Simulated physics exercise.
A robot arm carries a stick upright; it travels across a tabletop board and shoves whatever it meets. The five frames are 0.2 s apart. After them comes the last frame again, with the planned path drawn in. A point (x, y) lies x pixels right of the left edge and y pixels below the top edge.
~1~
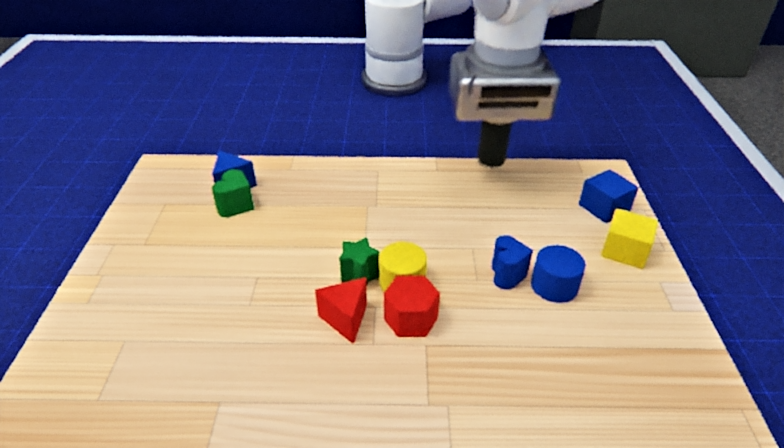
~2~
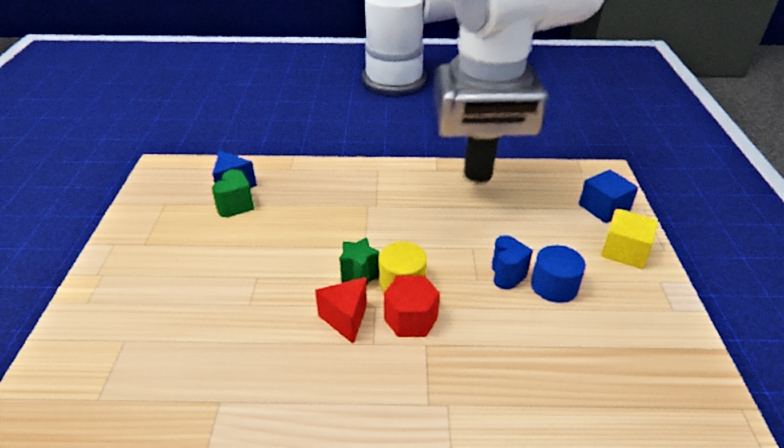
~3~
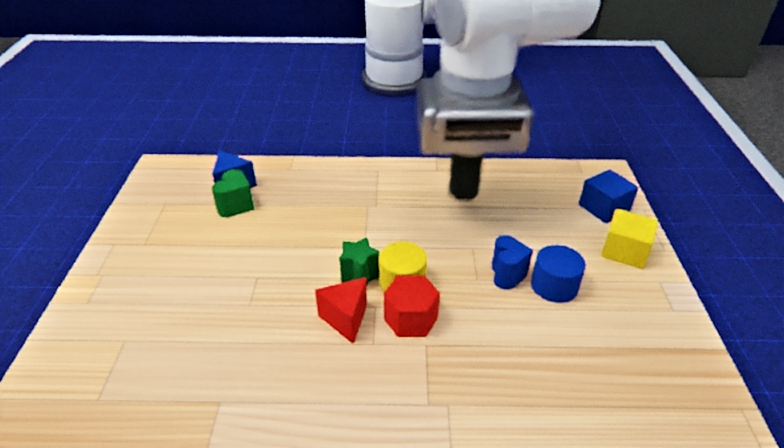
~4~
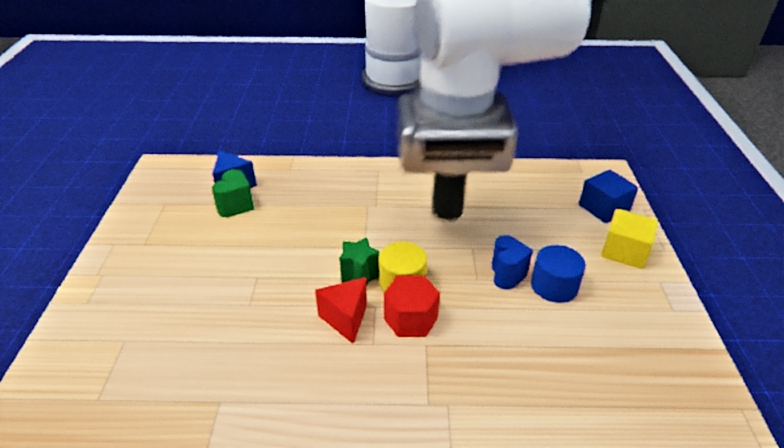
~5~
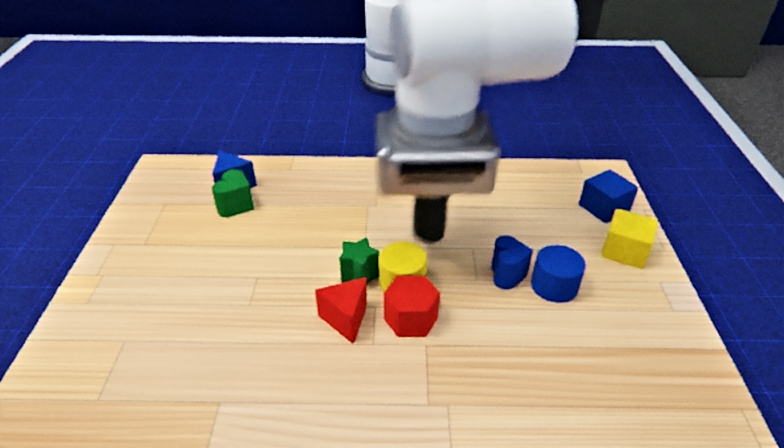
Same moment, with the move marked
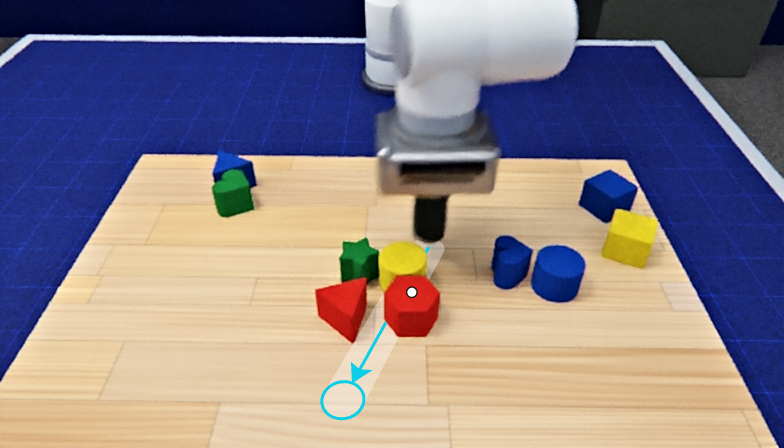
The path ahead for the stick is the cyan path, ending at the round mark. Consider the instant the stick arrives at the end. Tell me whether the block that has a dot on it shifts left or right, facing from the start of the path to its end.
Sideways, to the left.
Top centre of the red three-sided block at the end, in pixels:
At (279, 308).
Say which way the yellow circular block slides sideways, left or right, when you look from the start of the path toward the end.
Right-hand side.
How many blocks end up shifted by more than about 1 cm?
Once the path ends, three or more blocks will have shifted.
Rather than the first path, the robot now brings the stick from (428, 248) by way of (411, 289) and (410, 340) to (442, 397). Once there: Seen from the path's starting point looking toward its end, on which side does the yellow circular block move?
Goes right.
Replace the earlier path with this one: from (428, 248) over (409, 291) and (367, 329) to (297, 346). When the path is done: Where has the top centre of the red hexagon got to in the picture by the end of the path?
For the centre of its top, I'd go with (404, 329).
Drawn move, straight from (428, 248) to (343, 400); the dot is on the red hexagon.
On the path given first. One third of the way, stick at (404, 276); red three-sided block at (330, 299), turned 30° anticlockwise; yellow circular block at (369, 283); red hexagon at (409, 308), turned 40° anticlockwise.
Two thirds of the way, stick at (376, 325); red three-sided block at (285, 309), turned 20° anticlockwise; yellow circular block at (329, 314); red hexagon at (410, 340), turned 100° anticlockwise.
At the end, stick at (342, 384); red three-sided block at (279, 308); green star block still; yellow circular block at (319, 322); red hexagon at (411, 347), turned 120° anticlockwise.
